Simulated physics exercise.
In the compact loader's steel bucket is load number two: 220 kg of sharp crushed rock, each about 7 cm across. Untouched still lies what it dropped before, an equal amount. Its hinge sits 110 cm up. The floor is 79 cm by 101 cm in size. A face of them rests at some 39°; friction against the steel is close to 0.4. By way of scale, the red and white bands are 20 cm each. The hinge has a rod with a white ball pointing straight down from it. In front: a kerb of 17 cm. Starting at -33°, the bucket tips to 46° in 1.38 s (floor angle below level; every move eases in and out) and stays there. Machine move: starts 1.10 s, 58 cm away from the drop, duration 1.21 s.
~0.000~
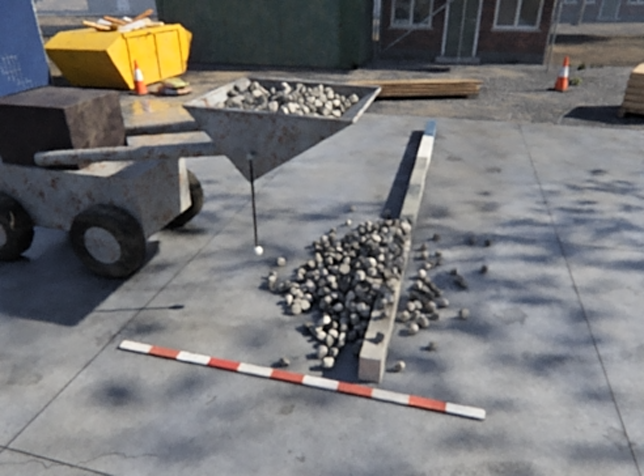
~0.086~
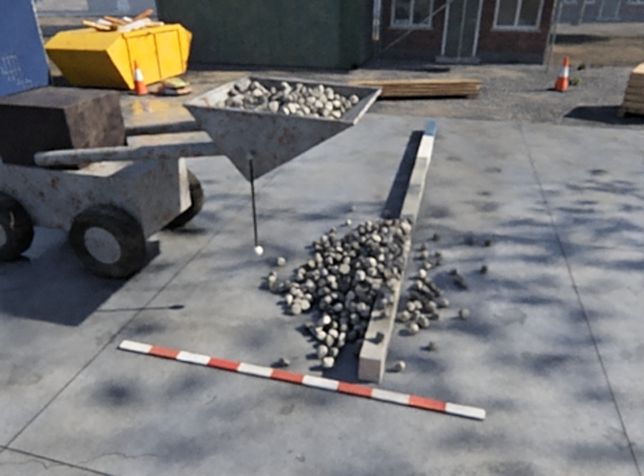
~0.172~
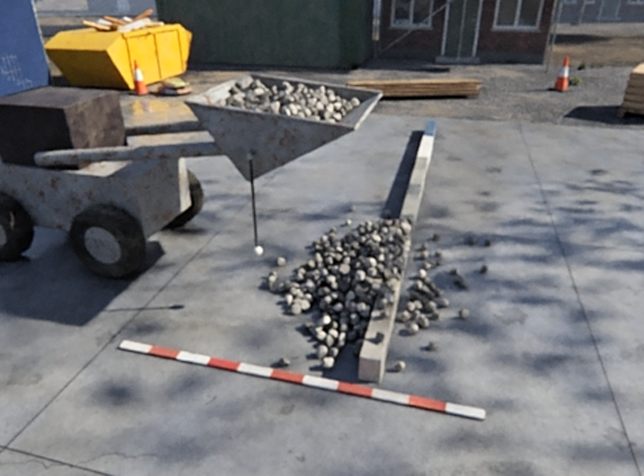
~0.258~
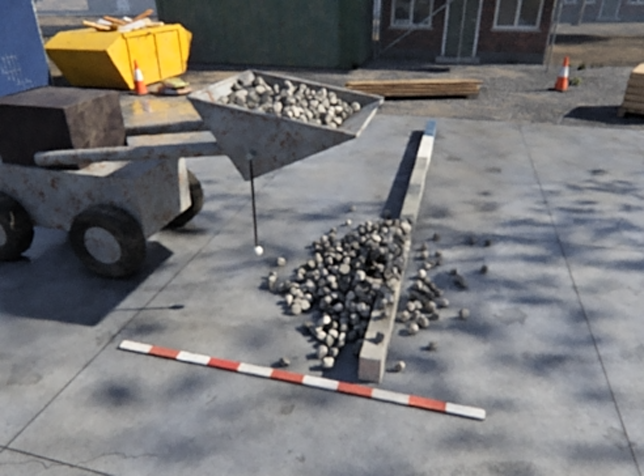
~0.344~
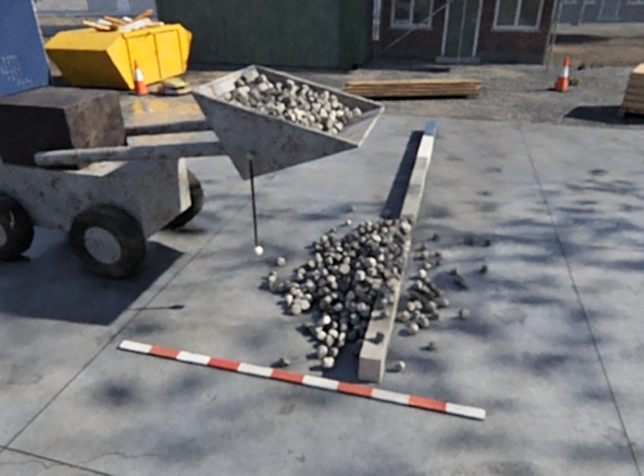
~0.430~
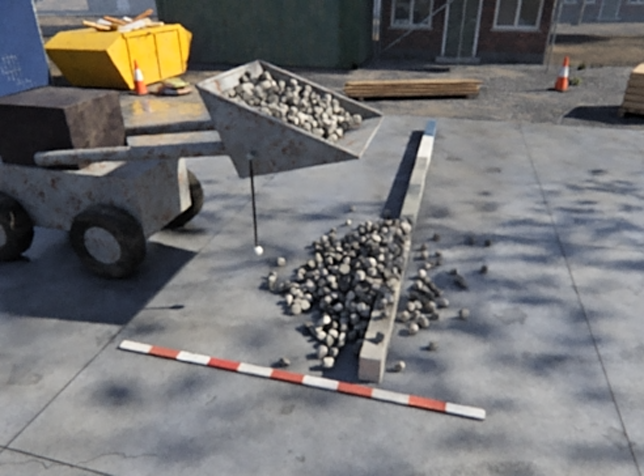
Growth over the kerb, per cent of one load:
3 percent.
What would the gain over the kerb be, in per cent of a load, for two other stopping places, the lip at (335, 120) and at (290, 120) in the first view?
The first would add around 0 per cent, the second around 0 per cent.
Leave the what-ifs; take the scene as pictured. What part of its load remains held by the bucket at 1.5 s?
Held: Around 25 % of the load.
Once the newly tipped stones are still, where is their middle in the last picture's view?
Roughly at pixel (334, 255).
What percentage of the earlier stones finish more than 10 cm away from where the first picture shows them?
5 per cent.
After 1.0 s the floor is at 33°; in per cent of one load, 100 in the bucket, 94 on this side of the kerb, 6 over the kerb; the foremost stones are at (467, 273).
After 1.5 s the floor is at 46°; in per cent of one load, 25 in the bucket, 169 on this side of the kerb, 6 over the kerb; the foremost stones are at (467, 273).
After 2.8 s the floor is at 46°; in per cent of one load, 0 in the bucket, 191 on this side of the kerb, 9 over the kerb; the foremost stones are at (469, 269).
After 5.2 s the floor is at 46°; in per cent of one load, 0 in the bucket, 191 on this side of the kerb, 9 over the kerb; the foremost stones are at (469, 269). Net gain over the kerb, 3.
